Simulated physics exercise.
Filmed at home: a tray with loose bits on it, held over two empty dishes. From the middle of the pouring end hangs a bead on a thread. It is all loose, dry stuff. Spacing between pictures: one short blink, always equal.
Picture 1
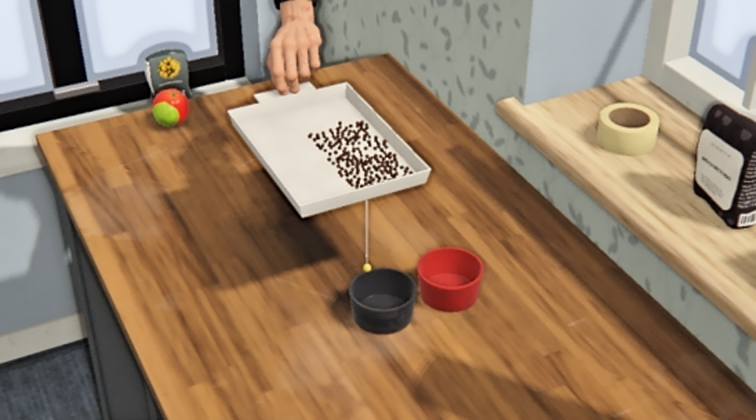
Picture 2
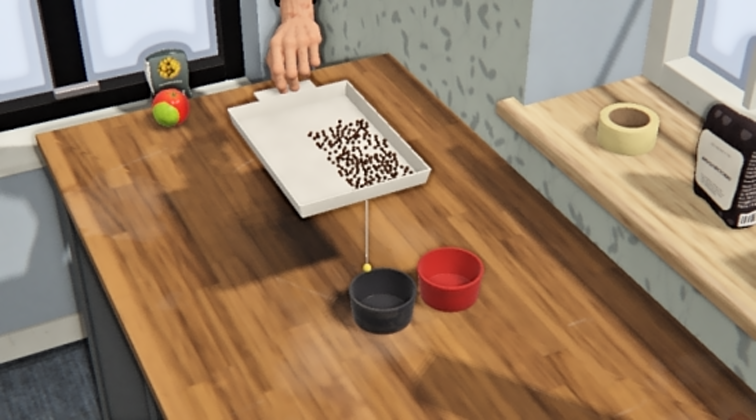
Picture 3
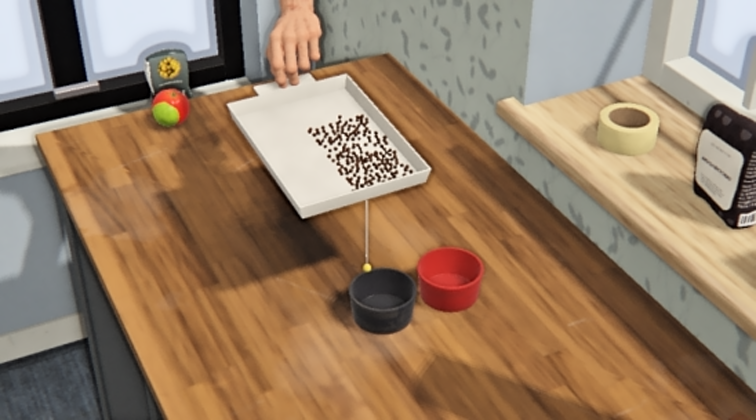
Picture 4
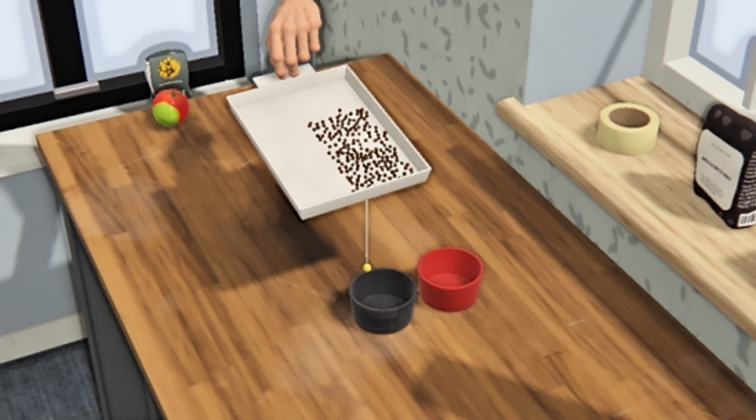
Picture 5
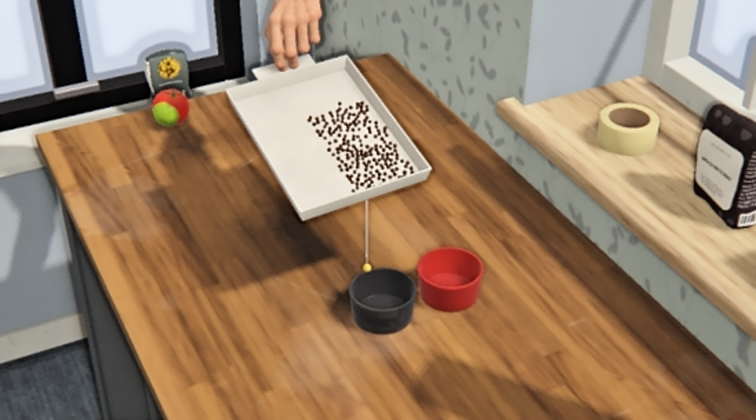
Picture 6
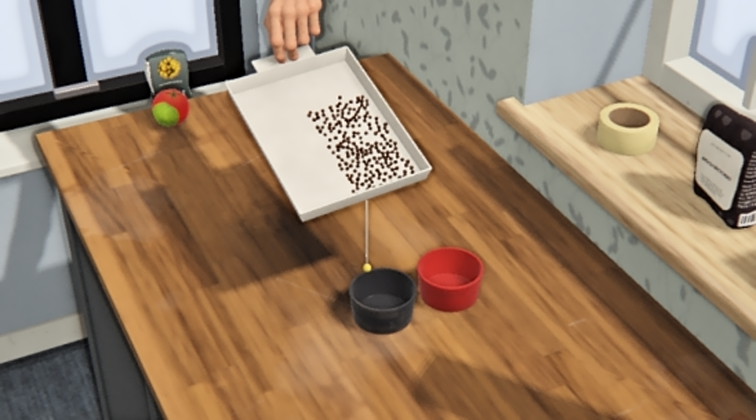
A white tray of small dark brown berries, held by a hand at its far end, slowly tilts as that end rises, while the berries stay bunched toward the right above one black and one red dish on a wooden counter.
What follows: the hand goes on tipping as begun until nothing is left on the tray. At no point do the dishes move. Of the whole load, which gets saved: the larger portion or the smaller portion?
The smaller portion.
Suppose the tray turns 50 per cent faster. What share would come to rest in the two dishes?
It would be around 10 per cent.
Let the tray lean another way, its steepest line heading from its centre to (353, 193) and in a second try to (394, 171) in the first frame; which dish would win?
Note: Place 1, the dish at the left; place 2, the dish at the right.
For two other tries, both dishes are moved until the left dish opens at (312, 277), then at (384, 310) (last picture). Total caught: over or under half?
Taking the places in turn, it's shy of half and then shy of half.
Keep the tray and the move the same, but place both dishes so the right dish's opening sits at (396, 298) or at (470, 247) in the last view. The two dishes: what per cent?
Roughly 70 per cent, then roughly 0 per cent.
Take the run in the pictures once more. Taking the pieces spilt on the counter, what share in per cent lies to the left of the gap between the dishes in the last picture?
Roughly 100 %.
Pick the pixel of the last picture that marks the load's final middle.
Near (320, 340).
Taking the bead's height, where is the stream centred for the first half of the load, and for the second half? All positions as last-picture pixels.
It goes through near (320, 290) first, then near (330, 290).
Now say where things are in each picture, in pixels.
Corners of the pouring end (302, 203) and (426, 169), level; middle of the load (361, 160), allspice berries; left dish (397, 319); right dish (466, 296); bead on its thread (367, 268), in the first picture.
Corners of the pouring end (302, 203) and (426, 168), level; middle of the load (361, 159), in the second picture.
Corners of the pouring end (302, 204) and (426, 168), tipped barely, lowest at the left corner; middle of the load (361, 157), in the third picture.
Corners of the pouring end (302, 206) and (426, 168), tipped a little, lowest at the left corner; middle of the load (361, 154), in the fourth picture.
Corners of the pouring end (302, 208) and (426, 167), tipped a little, lowest at the left corner; middle of the load (361, 151), in the fifth picture.
Corners of the pouring end (303, 210) and (427, 167), tipped a little, lowest at the left corner; middle of the load (362, 149); left dish (397, 319); right dish (466, 296), in the sixth picture.
Just after the last frame, tray tipped steeply; every one on the tray.
A moment on, tray tipped past a quarter turn; the larger part on the tray; just a few outside both; roughly a quarter in the air.
Further on, tray tipped past a quarter turn; about a tenth in the left dish; the larger part outside both.
When it is over, tray tipped past a quarter turn; about a tenth in the left dish; not one in the right dish; the larger part outside both.
